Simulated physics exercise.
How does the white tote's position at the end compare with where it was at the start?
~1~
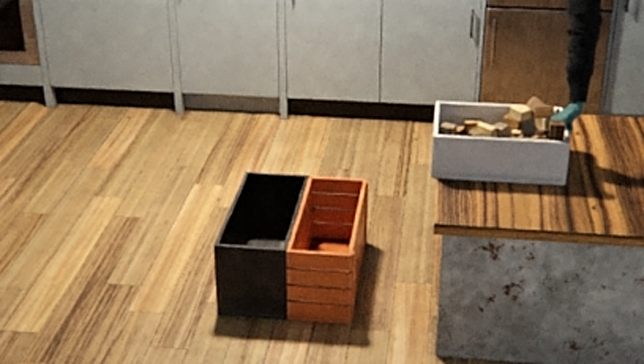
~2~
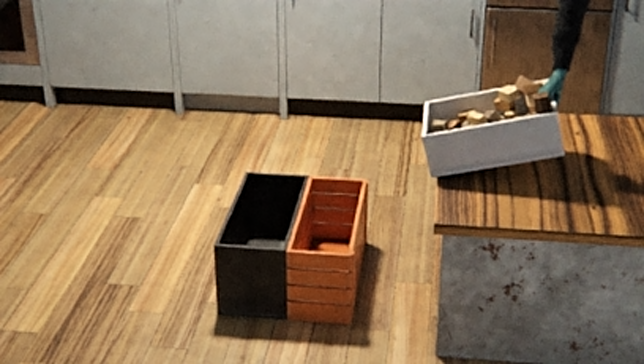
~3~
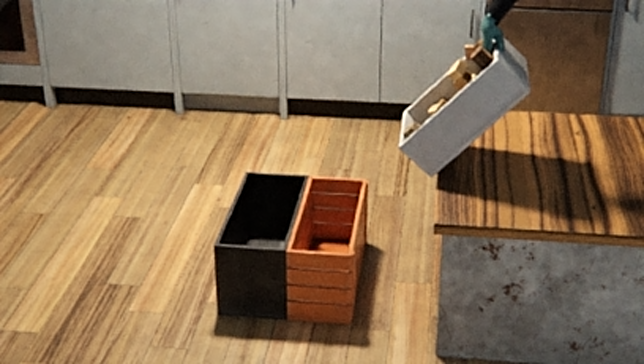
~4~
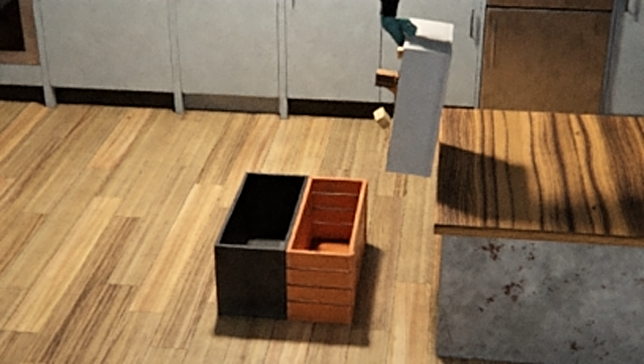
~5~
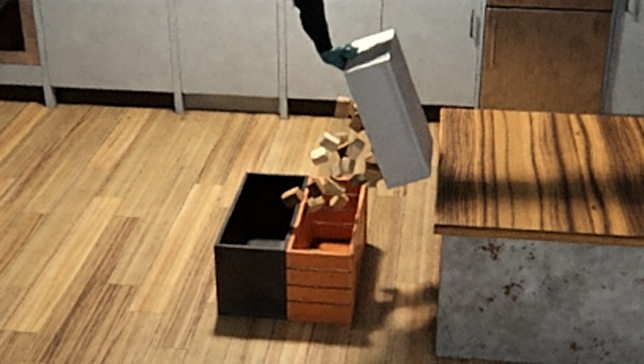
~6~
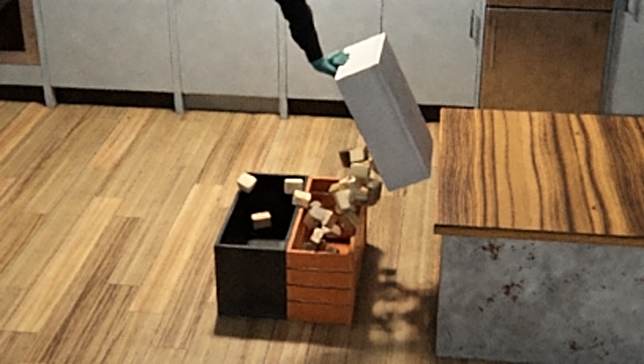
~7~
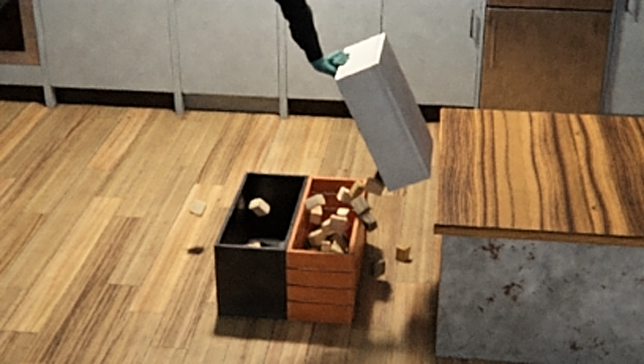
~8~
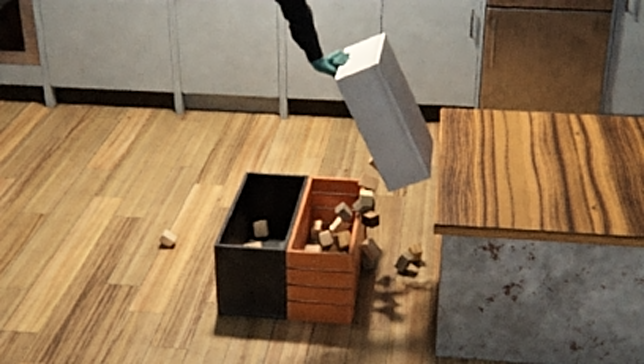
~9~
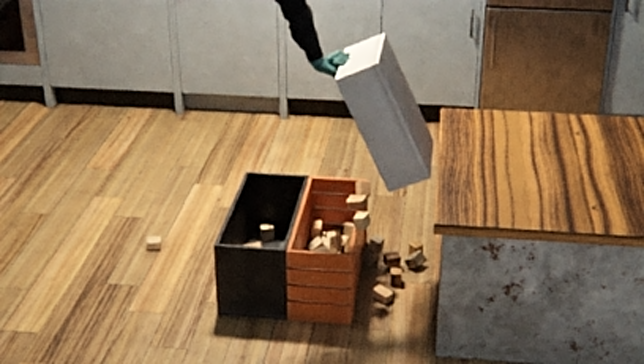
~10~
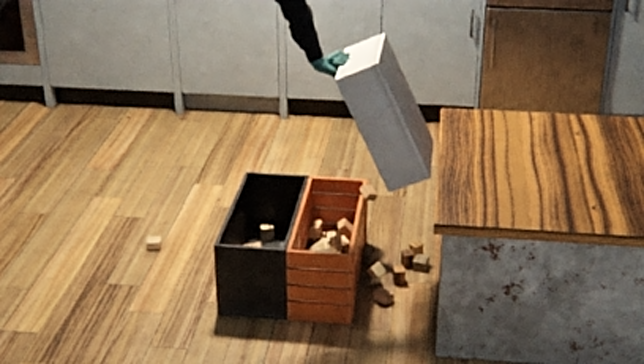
At the start the white tote sits upright on the bench top, full of blocks. At the end it is farther left, held steeply tipped past the bench edge, above and just to the right of the orange box.
